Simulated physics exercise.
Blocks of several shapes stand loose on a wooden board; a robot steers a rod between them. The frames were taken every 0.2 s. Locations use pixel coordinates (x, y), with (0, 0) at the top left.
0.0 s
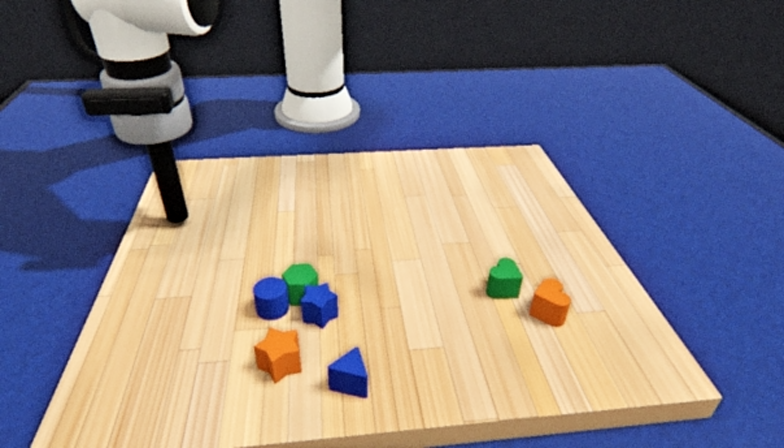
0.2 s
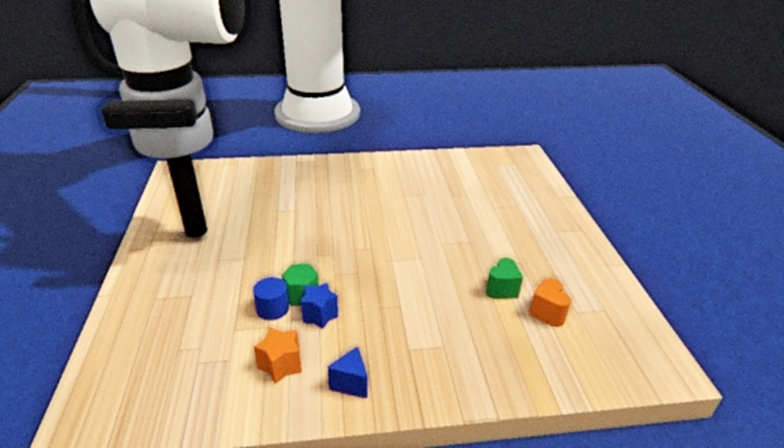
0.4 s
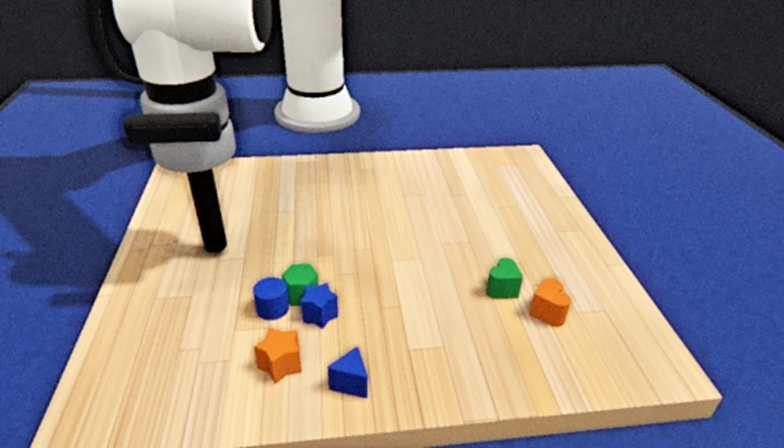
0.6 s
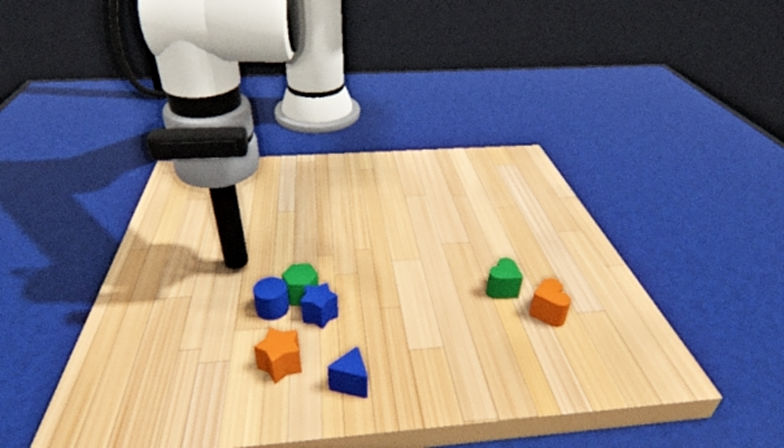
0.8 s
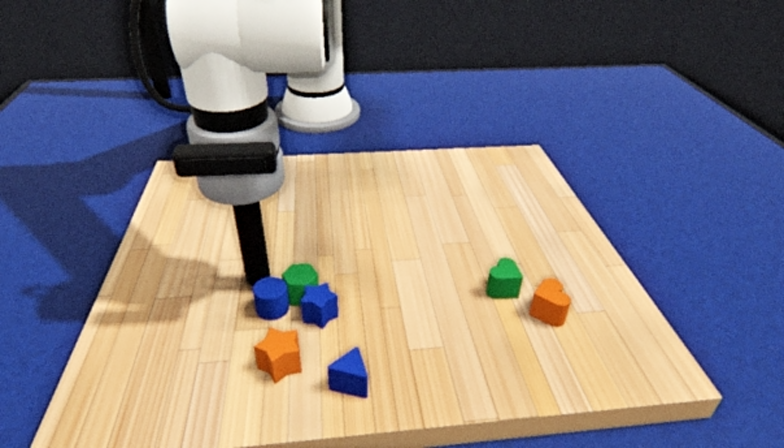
A robot arm moved its black rod steadily down and to the right across a wooden board, up close to the blue round block, while the blue, green and orange blocks all stayed still.
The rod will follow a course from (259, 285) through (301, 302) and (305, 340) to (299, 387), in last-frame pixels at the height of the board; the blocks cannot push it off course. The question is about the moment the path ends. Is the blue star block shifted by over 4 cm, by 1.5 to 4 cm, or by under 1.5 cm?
1.5-4 cm.
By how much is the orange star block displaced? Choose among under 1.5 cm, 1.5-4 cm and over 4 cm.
My prediction: Between 1.5 and 4 cm.
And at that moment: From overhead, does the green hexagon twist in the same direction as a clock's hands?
No - that is not the case.
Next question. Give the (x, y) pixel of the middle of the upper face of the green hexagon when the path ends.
It will likely be found at (330, 276).
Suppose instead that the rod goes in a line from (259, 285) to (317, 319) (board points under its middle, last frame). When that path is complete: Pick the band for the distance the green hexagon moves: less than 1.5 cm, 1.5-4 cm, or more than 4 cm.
That one ends up 1.5 to 4 cm from where it is now.
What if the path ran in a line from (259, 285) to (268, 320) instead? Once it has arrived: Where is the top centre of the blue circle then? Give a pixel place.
I'd place it at (288, 311), taking the centre of its top.
The first path, step by step. One third of the way, rod (300, 296); blue circle (272, 293); green hexagon (328, 276), turned 45° anticlockwise; blue star block (323, 298), turned 20° clockwise.
Two thirds of the way, rod (305, 334); blue circle (272, 293); green hexagon (330, 276), turned 50° anticlockwise; blue star block (334, 307), turned 15° anticlockwise.
At the end, rod (299, 381); blue circle (272, 293); orange star block (263, 361), turned 85° clockwise; green hexagon (330, 276), turned 50° anticlockwise; blue star block (334, 307), turned 15° anticlockwise.
